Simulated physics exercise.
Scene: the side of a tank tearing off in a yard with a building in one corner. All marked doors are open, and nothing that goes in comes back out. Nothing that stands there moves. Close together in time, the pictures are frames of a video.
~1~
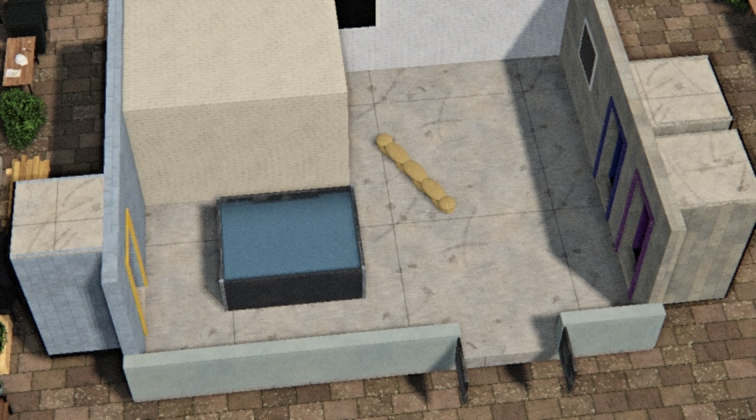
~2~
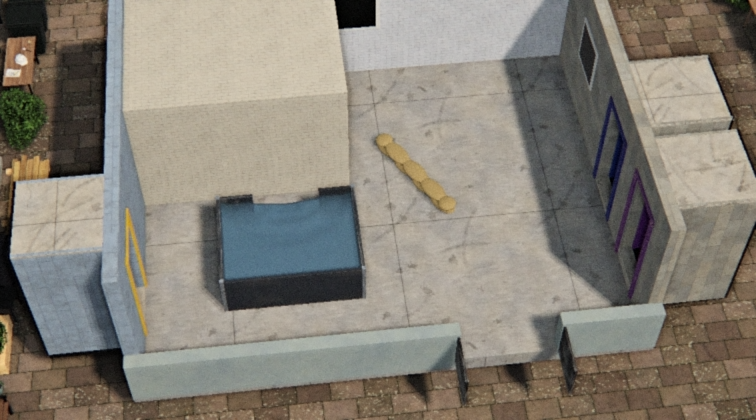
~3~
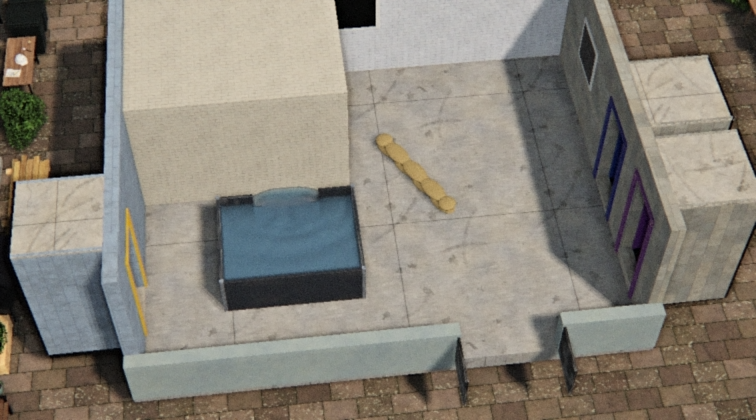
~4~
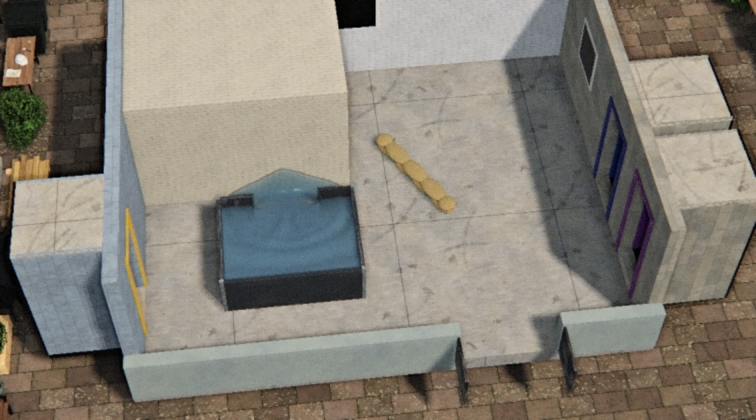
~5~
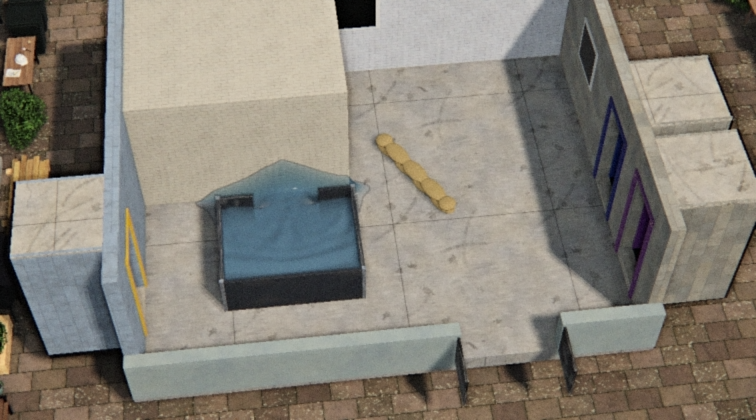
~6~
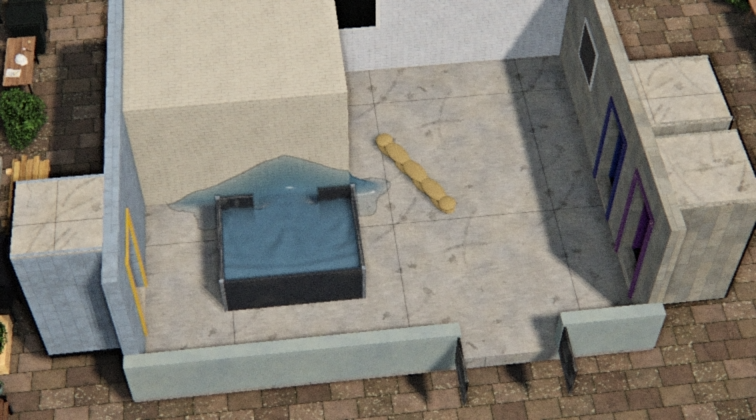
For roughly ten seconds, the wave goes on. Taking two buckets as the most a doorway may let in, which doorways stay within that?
The blue door stays within it, the purple door stays within it, the yellow door goes over it.
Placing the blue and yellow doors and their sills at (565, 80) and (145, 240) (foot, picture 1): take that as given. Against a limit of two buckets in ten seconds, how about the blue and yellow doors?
In short: Blue door stays within it; yellow door exceeds the limit.
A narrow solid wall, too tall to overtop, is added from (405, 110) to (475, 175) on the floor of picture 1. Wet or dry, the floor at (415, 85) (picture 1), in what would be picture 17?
At that spot: Untouched.
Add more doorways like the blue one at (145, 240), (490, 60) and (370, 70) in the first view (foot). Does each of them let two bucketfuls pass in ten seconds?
Reading them off: Comes out higher, comes out lower, comes out lower.
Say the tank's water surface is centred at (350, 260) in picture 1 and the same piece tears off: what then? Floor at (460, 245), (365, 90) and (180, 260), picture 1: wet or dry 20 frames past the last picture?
First one gets inundated, next one gets inundated, last one gets inundated.
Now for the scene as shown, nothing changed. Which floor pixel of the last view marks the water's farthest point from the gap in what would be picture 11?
I'd point to (474, 233).
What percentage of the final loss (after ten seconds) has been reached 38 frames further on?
I'd say about 45 per cent.
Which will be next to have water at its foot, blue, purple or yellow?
Answer: The yellow door.
A moment on, water covers 15 % of the floor; the blue door not reached, the purple door not reached, the yellow door not reached.
Next, water covers 40 % of the floor; the blue door not reached, the purple door not reached, the yellow door under two buckets in.
Then, water covers 50 % of the floor; the blue door wet at the sill, nothing in, the purple door wet at the sill, nothing in, the yellow door under two buckets in.
Later, water covers 65 % of the floor; the blue door wet at the sill, nothing in, the purple door wet at the sill, nothing in, the yellow door over two buckets in.
In the end, water covers 85 % of the floor; the blue door wet at the sill, nothing in, the purple door wet at the sill, nothing in, the yellow door over two buckets in.
